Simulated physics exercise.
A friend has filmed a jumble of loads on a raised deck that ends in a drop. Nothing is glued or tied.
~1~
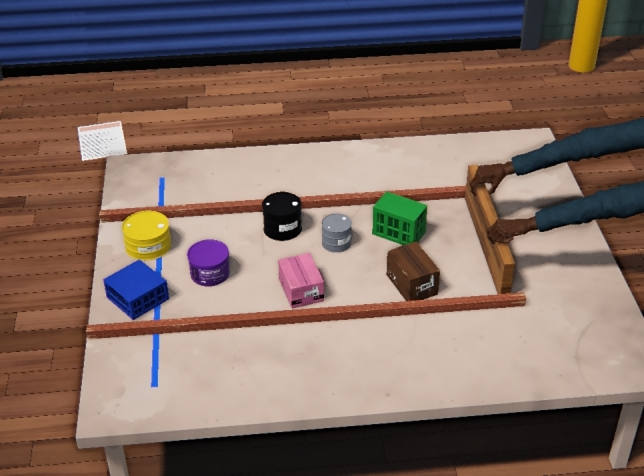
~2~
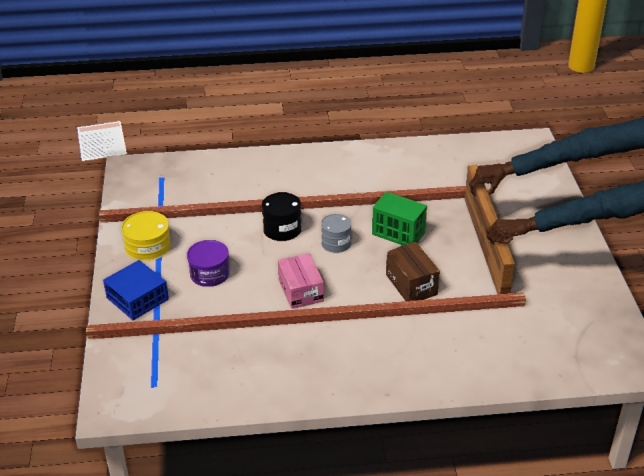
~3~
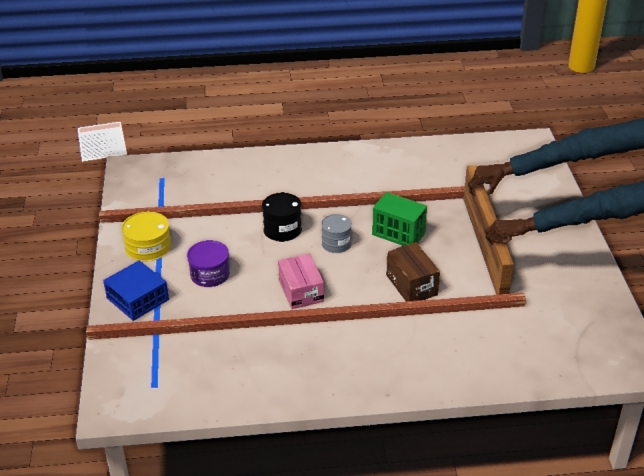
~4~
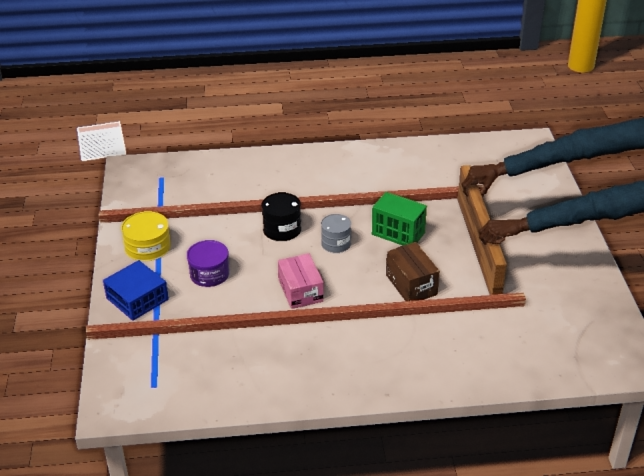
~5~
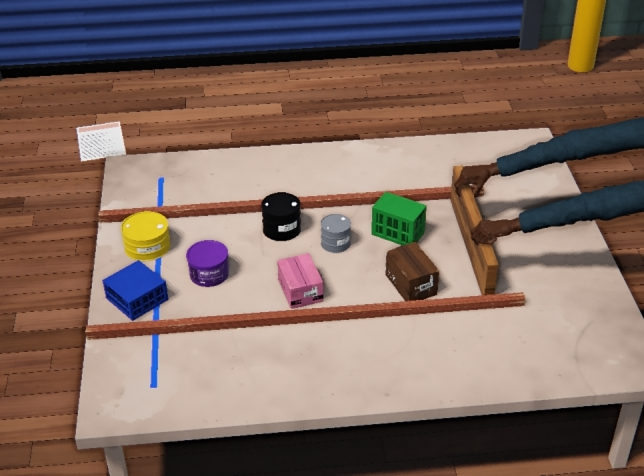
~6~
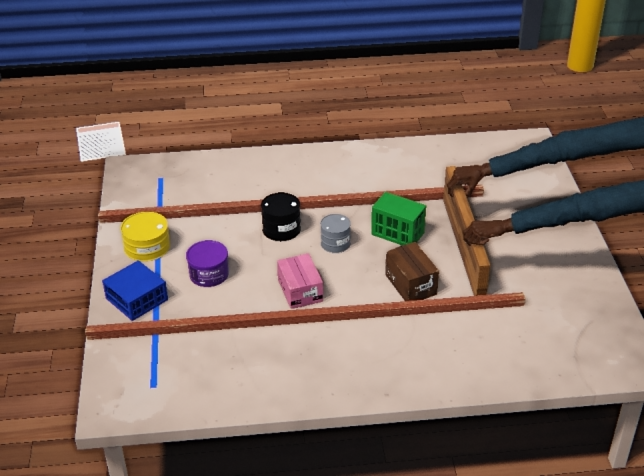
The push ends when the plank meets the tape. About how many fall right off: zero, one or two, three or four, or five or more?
The number that fall off is one or two.
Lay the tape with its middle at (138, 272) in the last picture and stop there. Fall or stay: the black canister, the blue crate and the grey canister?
The black canister drops off; the blue crate is lost; the grey canister remains up.
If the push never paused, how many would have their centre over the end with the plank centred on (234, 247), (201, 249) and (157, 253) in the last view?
The counts: 0, 0 and 2.
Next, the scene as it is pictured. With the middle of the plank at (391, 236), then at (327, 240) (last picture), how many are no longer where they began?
By then 3, and 5.
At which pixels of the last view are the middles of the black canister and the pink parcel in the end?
The black canister stops around (109, 226); the pink parcel around (103, 298).
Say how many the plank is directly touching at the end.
That makes 3.
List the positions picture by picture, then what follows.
In the first picture, blue crate (136, 289); yellow canister (147, 236); purple pail (209, 263); plank (488, 229); tape (159, 270).
In the second picture, yellow canister (147, 236); plank (488, 229).
In the third picture, purple pail (209, 264); grey canister (337, 234).
In the fourth picture, blue crate (136, 290); brown parcel (412, 273).
In the fifth picture, yellow canister (146, 236); pink parcel (300, 281).
In the sixth picture, blue crate (135, 290); yellow canister (146, 236); purple pail (208, 264); plank (465, 230); tape (157, 270).
Soon after, none off yet; blue crate at rest near (135, 290); yellow canister at rest near (146, 236); purple pail at rest near (208, 264).
After that, none off yet; blue crate at rest near (135, 290); yellow canister at rest near (146, 236); purple pail displaced about its own width near (183, 262).
In the end, the number that fall off is one or two; gone, yellow canister and blue crate.
